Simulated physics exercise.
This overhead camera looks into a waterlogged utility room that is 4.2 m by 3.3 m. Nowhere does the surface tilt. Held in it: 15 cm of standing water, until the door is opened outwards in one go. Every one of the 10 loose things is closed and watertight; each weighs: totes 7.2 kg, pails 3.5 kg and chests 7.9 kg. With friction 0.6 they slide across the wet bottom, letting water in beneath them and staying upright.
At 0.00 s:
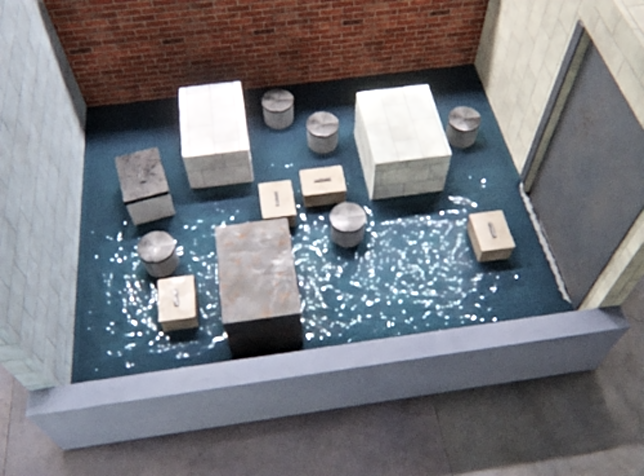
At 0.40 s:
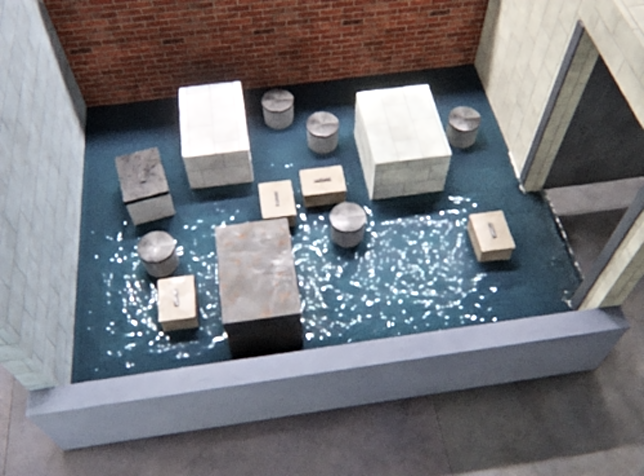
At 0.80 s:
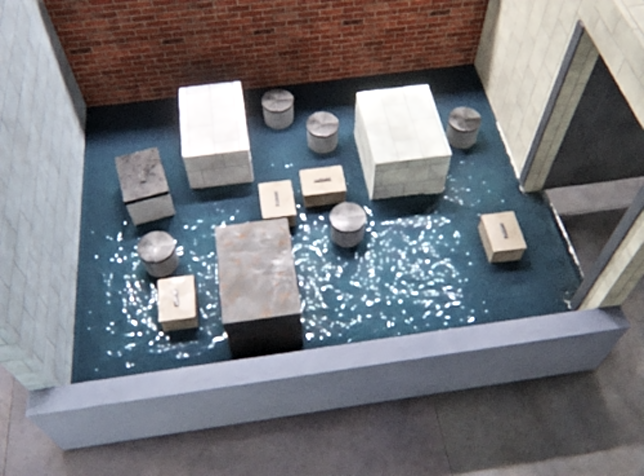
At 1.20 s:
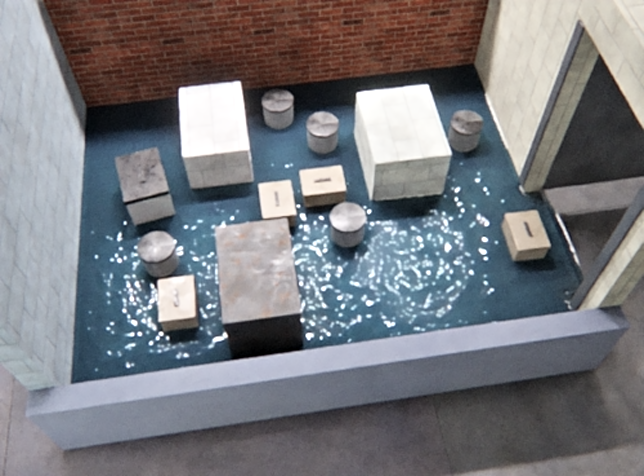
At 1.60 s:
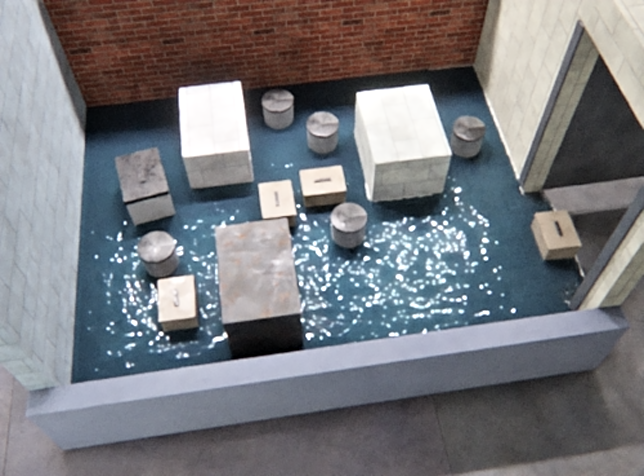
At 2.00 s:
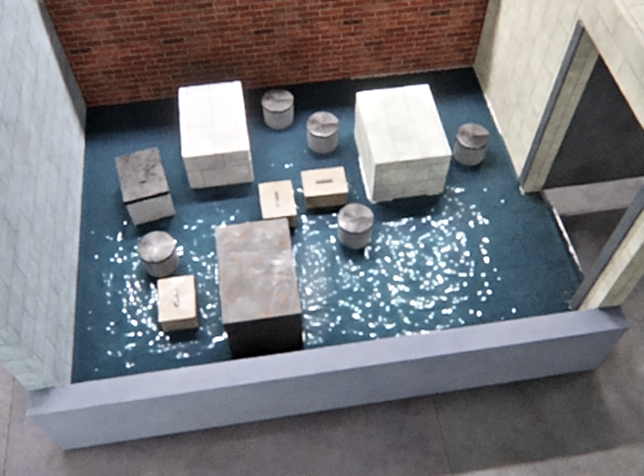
A small tan box drifts on level, glinting water in a flooded, brick-backed room, seen from a fixed camera high above. Around it sit other tan boxes, round grey pails, two big white blocks at the back and dark grey ones at left and front. The grey door at right opens, the box slides rightward through the gap and out of sight, and the far-right pail, then the middle one, shift slightly.
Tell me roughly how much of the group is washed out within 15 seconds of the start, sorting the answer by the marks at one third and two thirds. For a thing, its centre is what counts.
Of the group, between a third and two thirds is.
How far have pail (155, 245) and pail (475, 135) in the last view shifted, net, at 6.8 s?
Respectively, 80 cm and gone out.
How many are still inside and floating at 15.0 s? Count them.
The number is 5.
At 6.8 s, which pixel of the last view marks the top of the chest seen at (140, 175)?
Its top ends up at around (196, 189).
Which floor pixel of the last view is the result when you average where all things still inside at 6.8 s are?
Mean position: Approximately (320, 224).
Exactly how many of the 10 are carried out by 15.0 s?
That would be 5 of them.
After 3.0 s 1 of 10 are out; 9 afloat.
After 6.8 s 3 of 10 are out; 7 afloat.
After 11.0 s 5 of 10 are out; 5 afloat.
After 15.0 s 5 of 10 are out; 5 afloat.
